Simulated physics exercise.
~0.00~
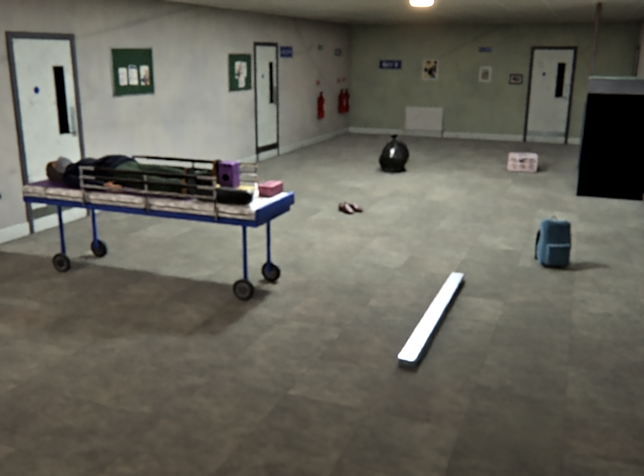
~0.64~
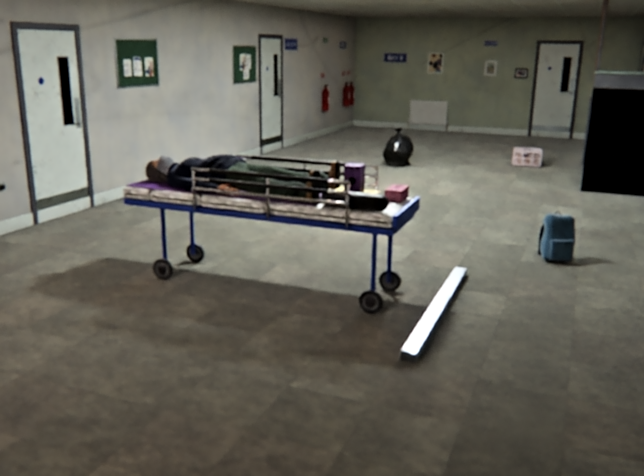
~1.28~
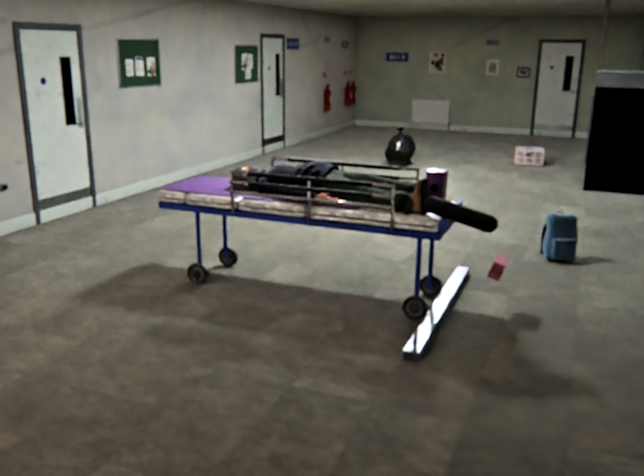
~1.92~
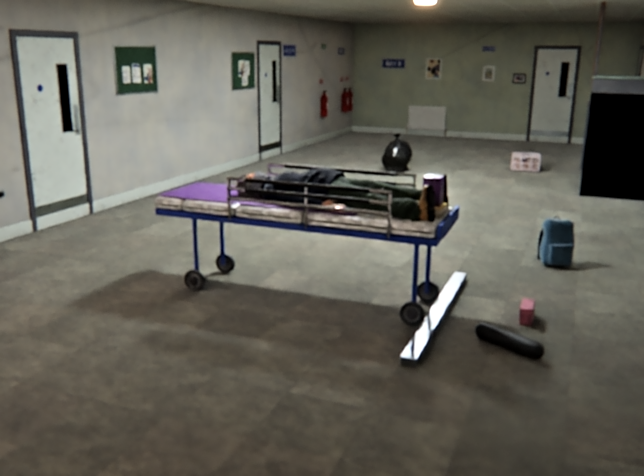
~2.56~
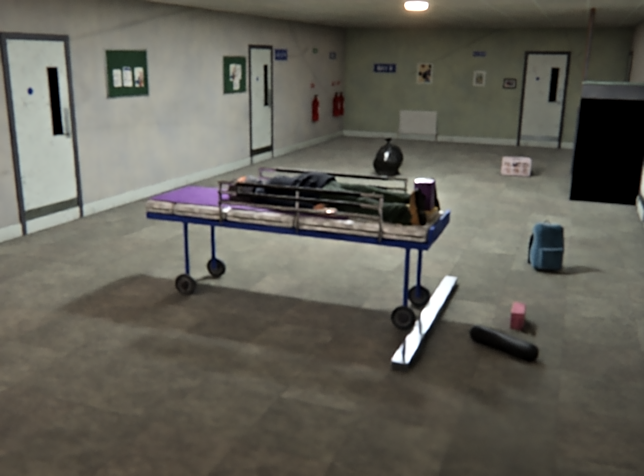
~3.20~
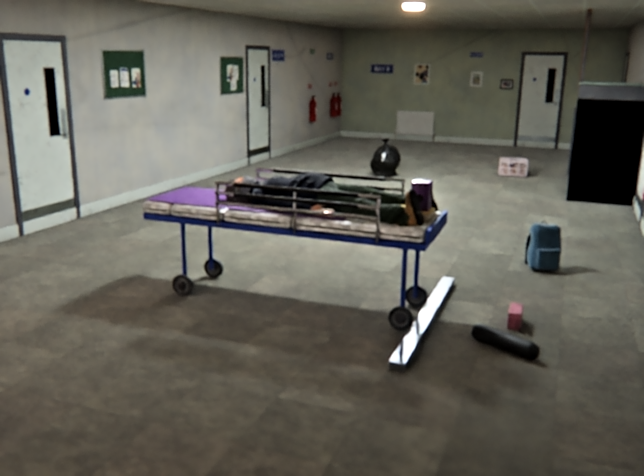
A person lies on a trolley that rolls right and stops, dropping a black bottle and pink box.
